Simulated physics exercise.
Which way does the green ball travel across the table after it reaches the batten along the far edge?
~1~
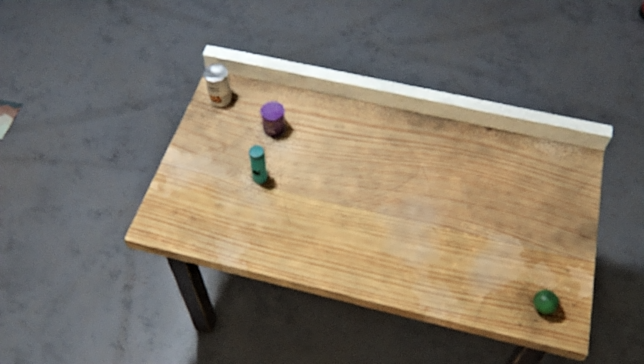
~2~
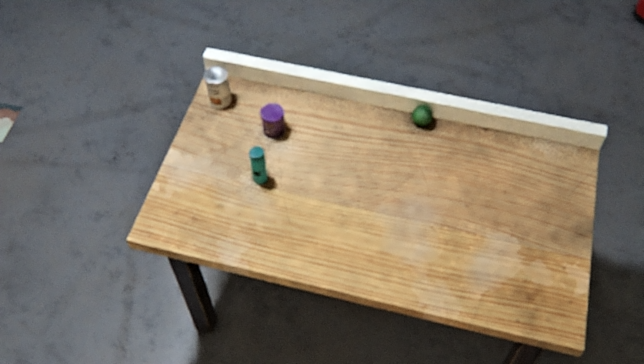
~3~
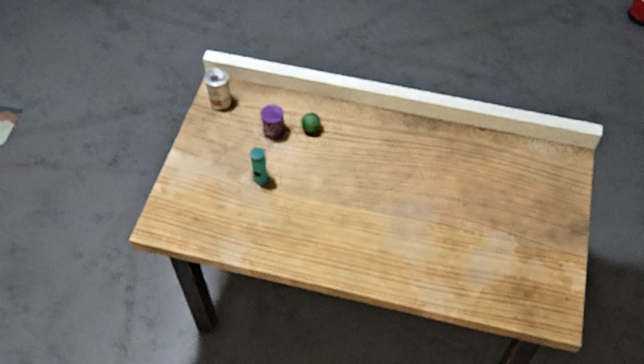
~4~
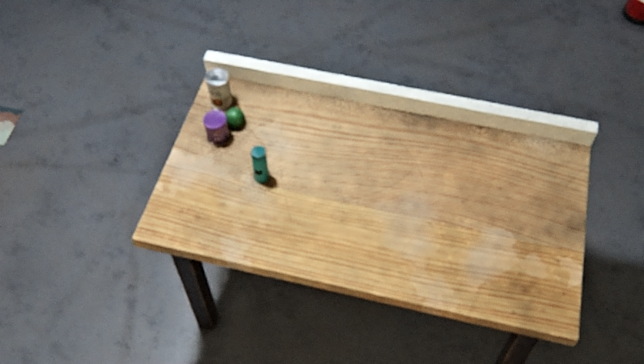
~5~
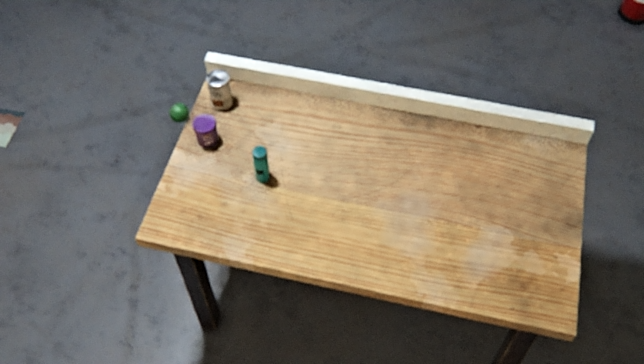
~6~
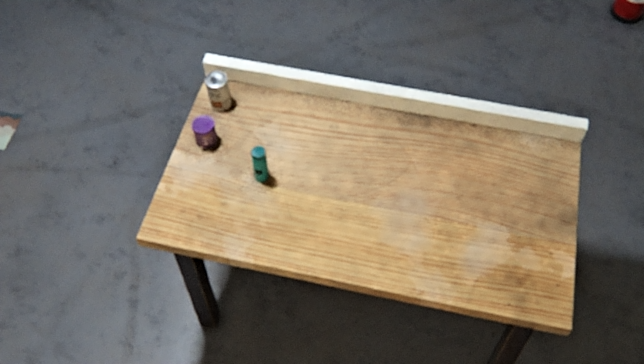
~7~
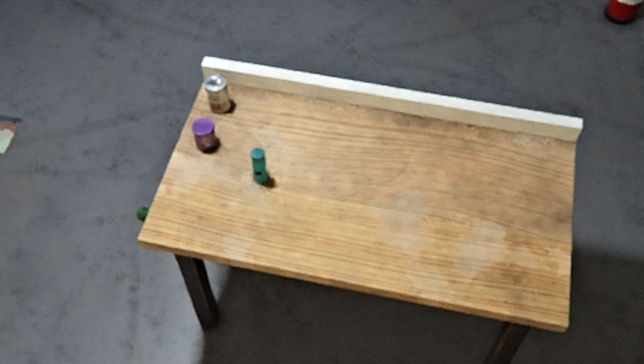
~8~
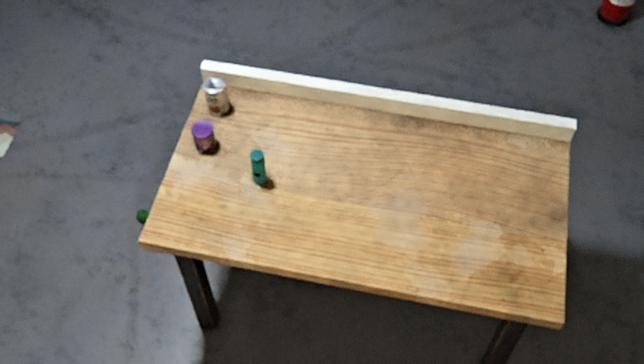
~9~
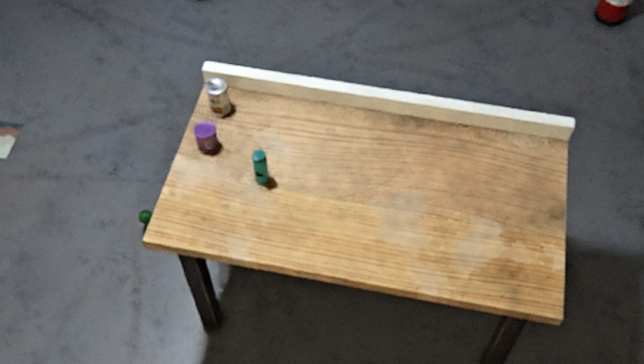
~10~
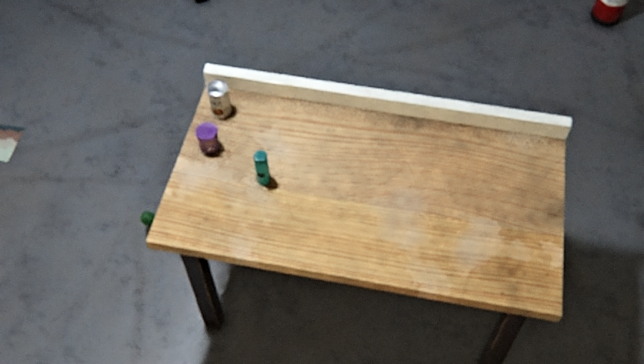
The green ball travels to the left, as the viewer sees it, until it goes off the left edge of the table.
